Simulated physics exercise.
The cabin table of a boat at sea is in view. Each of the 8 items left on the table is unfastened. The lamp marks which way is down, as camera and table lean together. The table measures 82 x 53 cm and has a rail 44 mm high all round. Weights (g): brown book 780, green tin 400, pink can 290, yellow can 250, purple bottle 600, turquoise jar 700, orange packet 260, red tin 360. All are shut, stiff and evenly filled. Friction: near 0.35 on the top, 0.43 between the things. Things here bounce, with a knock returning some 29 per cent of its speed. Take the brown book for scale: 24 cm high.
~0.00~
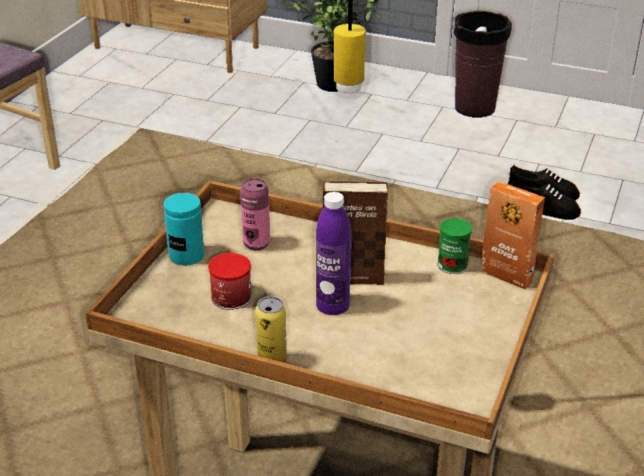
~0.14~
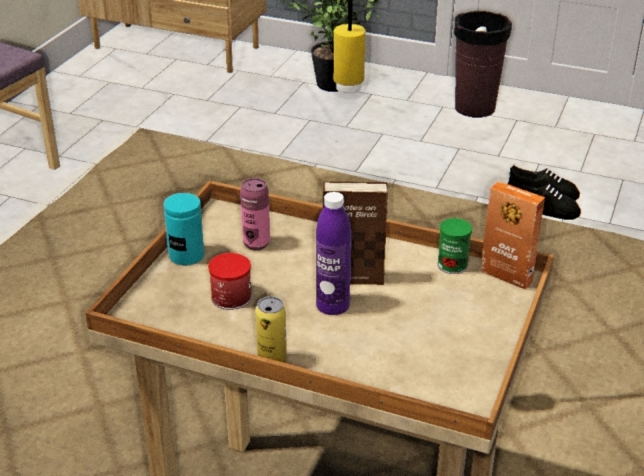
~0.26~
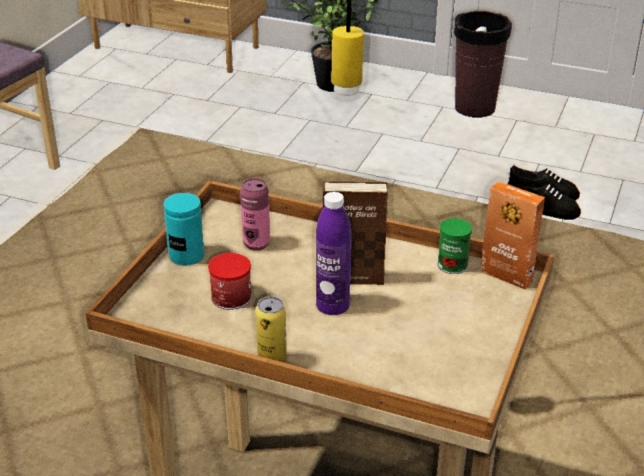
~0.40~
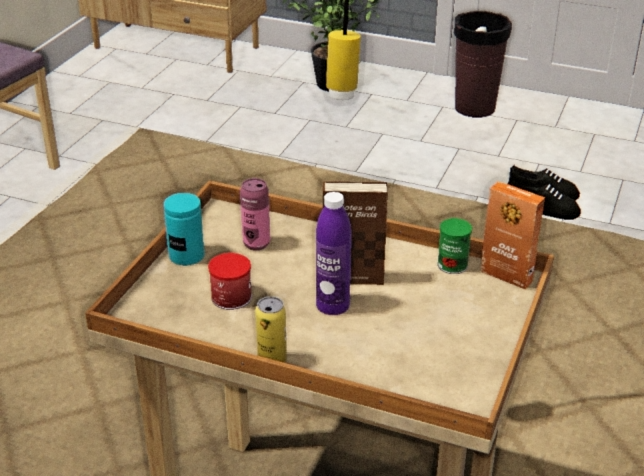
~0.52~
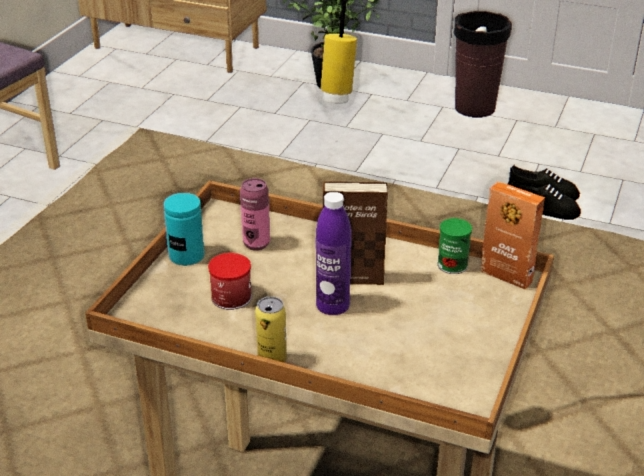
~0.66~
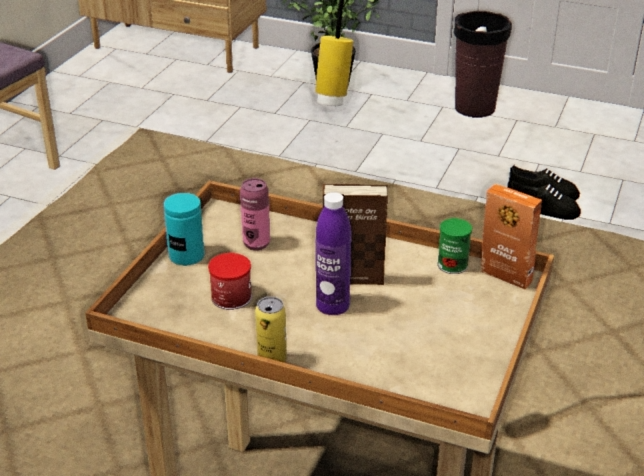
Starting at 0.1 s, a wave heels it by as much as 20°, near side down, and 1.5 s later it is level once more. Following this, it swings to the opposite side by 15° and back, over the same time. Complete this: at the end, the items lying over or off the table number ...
... at least three.
By 0.96 s, heel 19°, near side down; brown book rocked 42° off its seat near (351, 267); orange packet on its side; purple bottle rocked 40° off its seat.
By 1.06 s, heel 16°, near side down; brown book on its side near (347, 294); purple bottle on its side; orange packet on its side.
By 1.16 s, heel 13°, near side down; brown book on its side near (358, 309); purple bottle on its side; orange packet on its side.
By 2.26 s, heel 14°, far side down; brown book on its side near (383, 341); purple bottle on its side; orange packet on its side.
When it is over (4.7 s), lying over on the table, brown book, purple bottle and orange packet; the other 5 within 5 cm of the start. End places, in pixels of the last picture, brown book near (385, 341), green tin near (454, 247).
